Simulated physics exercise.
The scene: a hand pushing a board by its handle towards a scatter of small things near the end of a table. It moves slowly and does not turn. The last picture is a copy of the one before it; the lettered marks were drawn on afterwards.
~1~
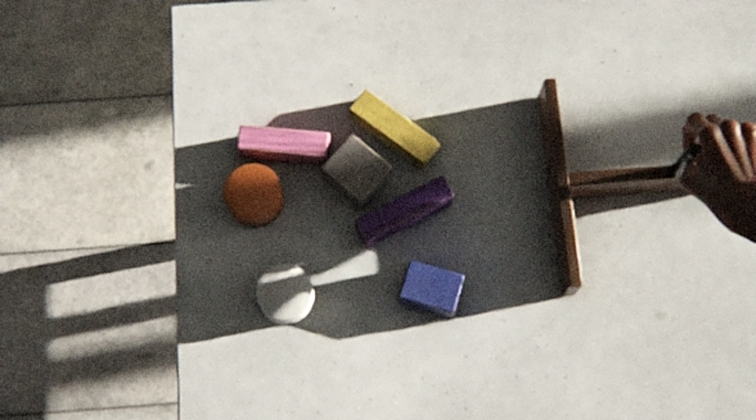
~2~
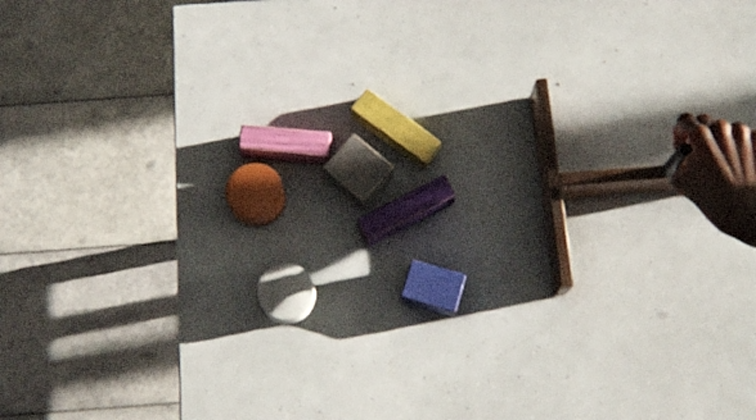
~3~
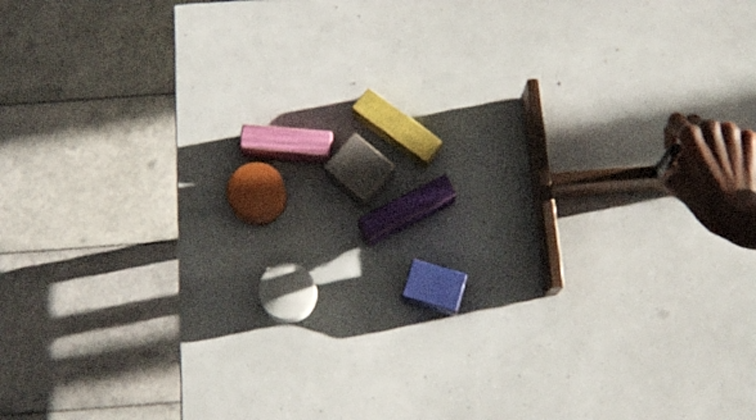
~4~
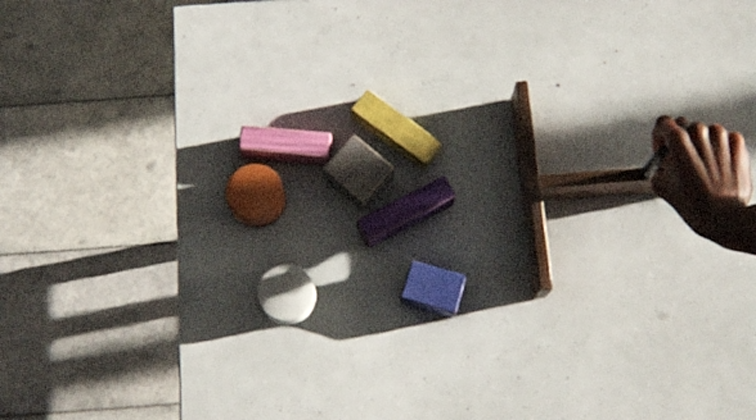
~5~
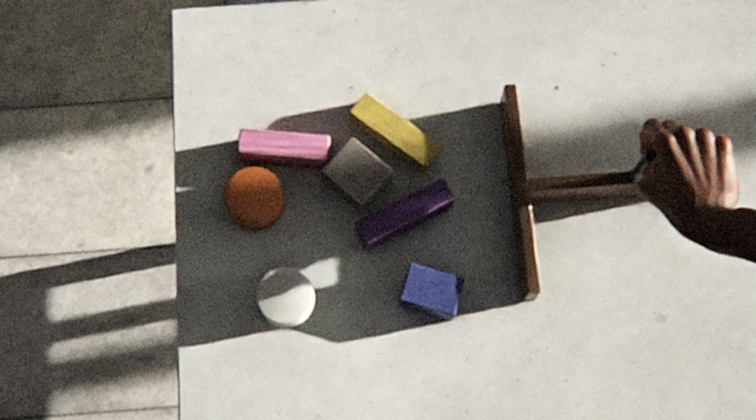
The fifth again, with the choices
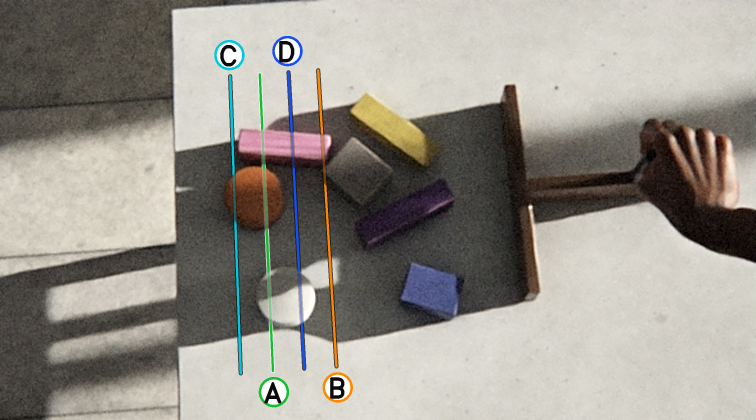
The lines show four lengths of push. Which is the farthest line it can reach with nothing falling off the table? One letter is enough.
Stop at A.
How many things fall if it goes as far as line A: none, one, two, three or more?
The count is none.
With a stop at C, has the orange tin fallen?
By then, yes.
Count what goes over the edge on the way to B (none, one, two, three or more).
By then, none.
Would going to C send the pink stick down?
Yes.
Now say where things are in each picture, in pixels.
The first picture shows orange tin (254, 195); purple stick (404, 211); blue block (432, 289).
The second picture shows board (555, 179); yellow bar (395, 129).
The third picture shows board (545, 180); pink stick (287, 145).
The fourth picture shows board (534, 182); orange tin (256, 195).
The fifth picture shows board (522, 185); blue block (432, 292); yellow bar (394, 133); grey block (358, 175).
On the copy, A at (266, 216); B at (327, 212); C at (235, 219); D at (296, 214).
On A. First, board (430, 192); blue block (402, 298); yellow bar (380, 134).
Then, board (338, 198); orange tin (234, 209); white tin (254, 305).
Finally, board (267, 203); orange tin (180, 230); white tin (183, 320); nothing has fallen.
By contrast, B is safe but short; C drops the pink stick, white tin and orange tin; D is safe but short.
